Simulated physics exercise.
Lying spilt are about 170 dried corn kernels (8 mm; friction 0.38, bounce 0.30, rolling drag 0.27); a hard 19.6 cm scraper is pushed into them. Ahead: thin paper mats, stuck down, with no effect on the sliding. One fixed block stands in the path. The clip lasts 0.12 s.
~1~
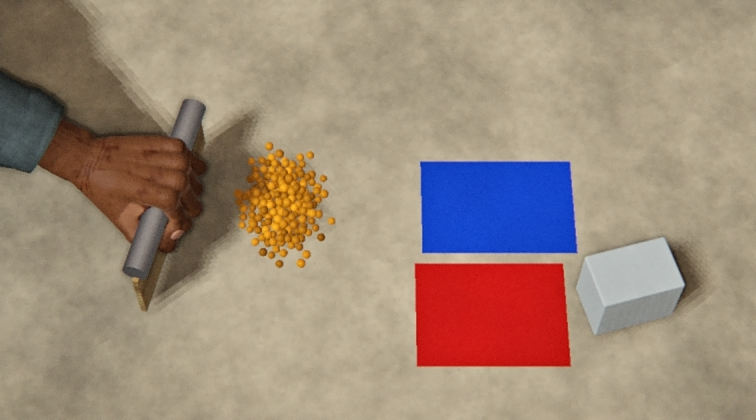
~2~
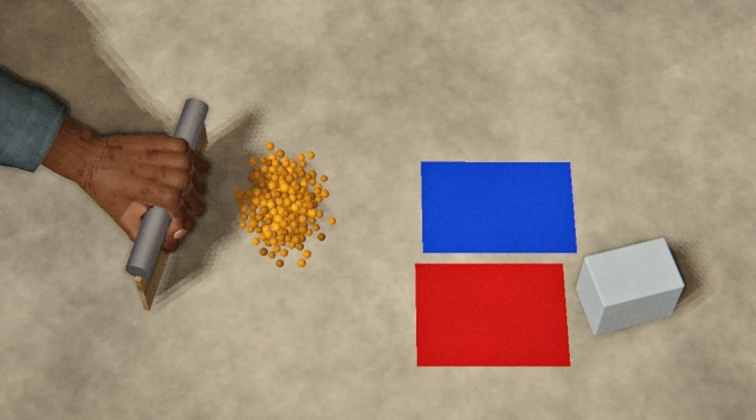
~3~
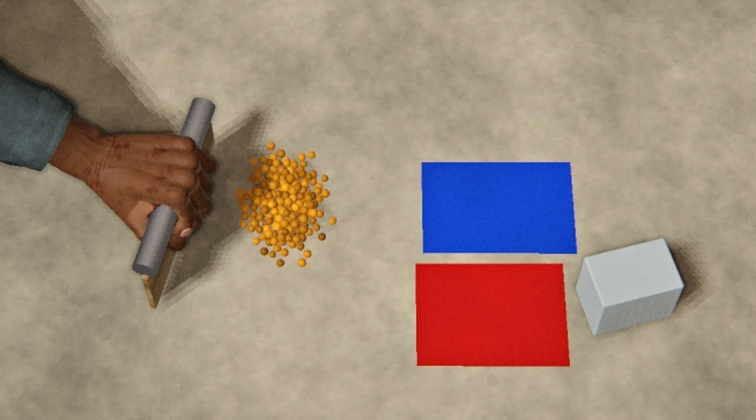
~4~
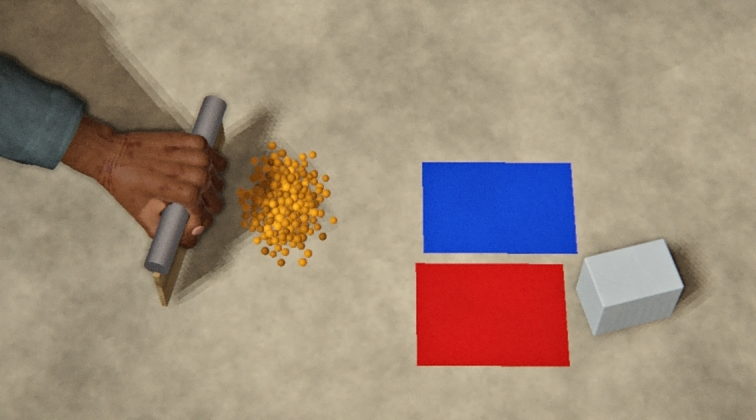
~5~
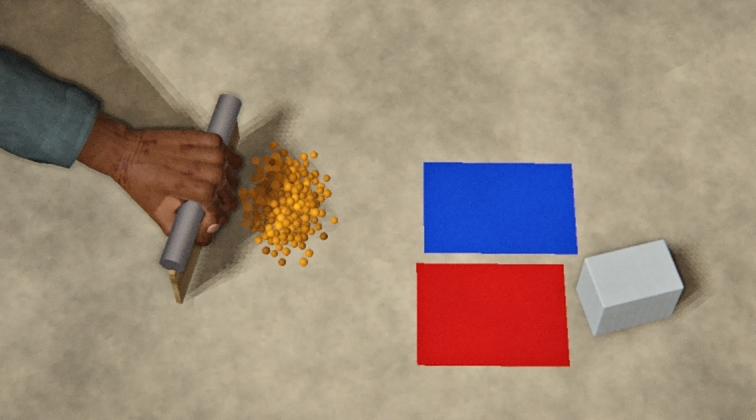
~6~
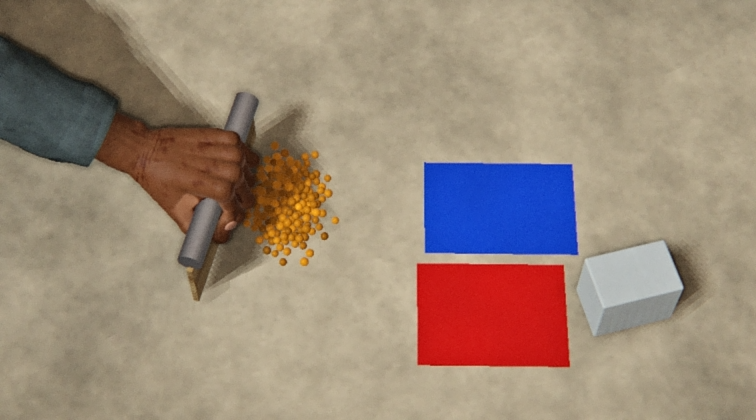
A hand slides a scraper a short way right toward a pile of orange corn kernels.
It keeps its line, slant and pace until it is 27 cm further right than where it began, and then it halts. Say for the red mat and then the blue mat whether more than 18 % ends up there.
Red mat - not more, blue mat - more.
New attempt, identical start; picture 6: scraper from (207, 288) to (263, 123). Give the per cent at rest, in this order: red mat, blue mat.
Red mat: 25; blue mat: 45.
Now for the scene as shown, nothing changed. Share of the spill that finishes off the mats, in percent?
Share at the end: Some 30 %.
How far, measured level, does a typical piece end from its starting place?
That comes to some 20 cm.
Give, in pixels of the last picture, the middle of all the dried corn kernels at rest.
The middle of the pieces at rest is roughly at (486, 198).
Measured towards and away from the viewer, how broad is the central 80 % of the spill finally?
Roughly 16 cm from front to back.
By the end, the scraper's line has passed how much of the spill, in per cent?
I'd say some 5 per cent.
Then, 0.21 s after the last picture, scraper 18 cm from its start, spill 15 cm wide; off the mats 100 %.
Then, 0.42 s after the last picture, scraper 27 cm from its start, spill 18 cm wide; red mat 10 %, blue mat 60 %, off the mats 35 %.
Then, 0.59 s after the last picture, scraper 27 cm from its start, spill 19 cm wide; red mat 10 %, blue mat 60 %, off the mats 30 %.
In the end, red mat 10 %, blue mat 60 %, off the mats 30 %.
